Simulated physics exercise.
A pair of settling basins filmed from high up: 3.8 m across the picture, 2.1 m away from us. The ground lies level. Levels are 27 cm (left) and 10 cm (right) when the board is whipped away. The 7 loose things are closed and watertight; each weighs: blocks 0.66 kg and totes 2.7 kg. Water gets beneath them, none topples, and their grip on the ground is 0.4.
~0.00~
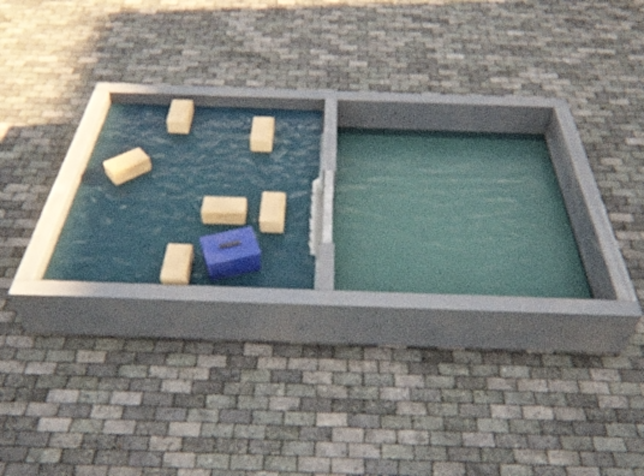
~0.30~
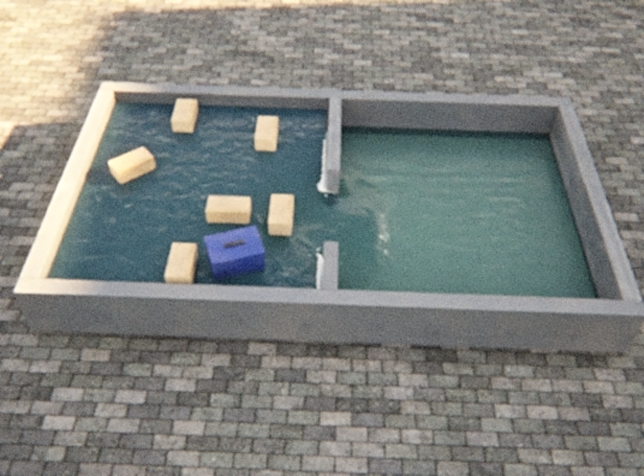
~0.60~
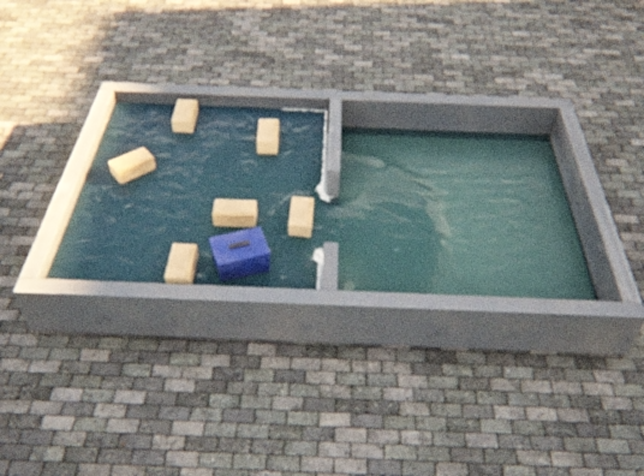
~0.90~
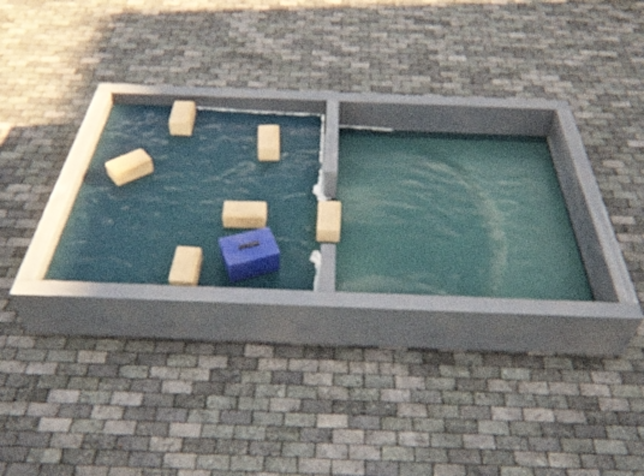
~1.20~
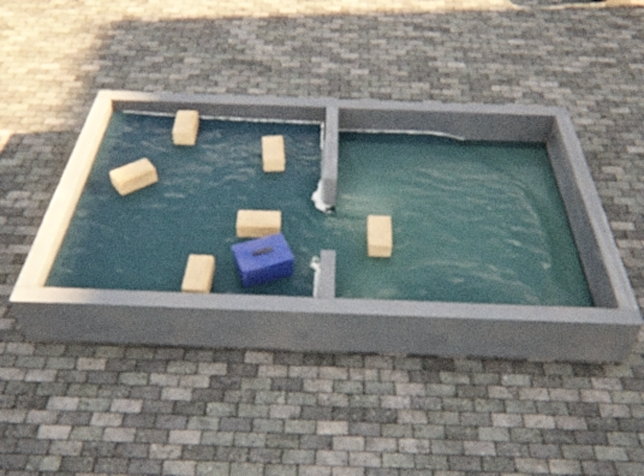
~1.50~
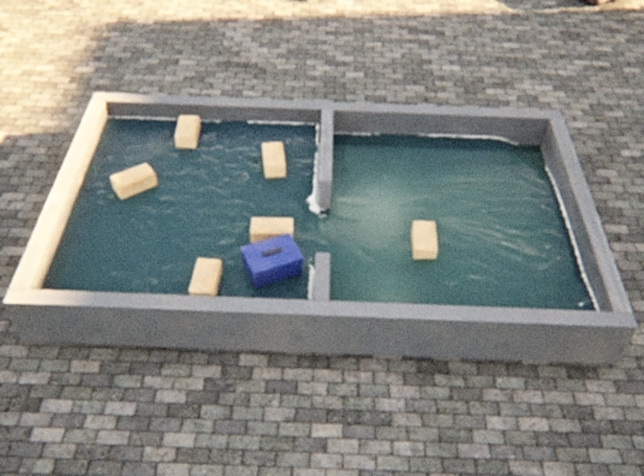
One pale block floated through a gap that opened in the wall between two pools of water and drifted into the right side, while the blue tote and the other blocks shifted slightly rightward.
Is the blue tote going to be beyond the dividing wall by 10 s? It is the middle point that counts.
Blue tote crosses.
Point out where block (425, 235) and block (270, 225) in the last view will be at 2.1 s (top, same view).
Near (493, 226) and (333, 230).
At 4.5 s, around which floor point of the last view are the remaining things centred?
Near (370, 243).
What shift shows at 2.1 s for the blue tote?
About 50 cm.
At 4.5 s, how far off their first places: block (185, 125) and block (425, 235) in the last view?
In turn: 30 cm, 200 cm.
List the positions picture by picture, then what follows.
The first frame shows the blue tote at (230, 245), afloat; 27 cm deep round most things; 0 of 7 have shifted.
The second frame shows the blue tote at (234, 244), afloat; 27 cm deep round most things; 0 of 7 have shifted.
The third frame shows the blue tote at (240, 245), afloat, 4 cm from its start; about 1440 L in view; 1 of 7 have shifted.
The fourth frame shows the blue tote at (249, 246), afloat, 12 cm from its start; about 1440 L in view; 4 of 7 have shifted.
The fifth frame shows the blue tote at (263, 252), afloat, 21 cm from its start; 23 cm deep round most things; 5 of 7 have shifted.
The sixth frame shows the blue tote at (272, 253), afloat, 31 cm from its start; about 1440 L in view; 7 of 7 have shifted.
After 2.1 s the blue tote is near (291, 240), 0.5 m from its start, afloat; 2 of 7 are over the mark; 7 afloat.
After 4.5 s the blue tote is near (478, 284), 1.7 m from its start, afloat; 4 of 7 are over the mark; 7 afloat.
After 7.0 s the blue tote is near (502, 259), 1.9 m from its start, afloat; 4 of 7 are over the mark; 7 afloat.
After 10.0 s the blue tote is near (429, 152), 2.0 m from its start, afloat; 4 of 7 are over the mark; 7 afloat.
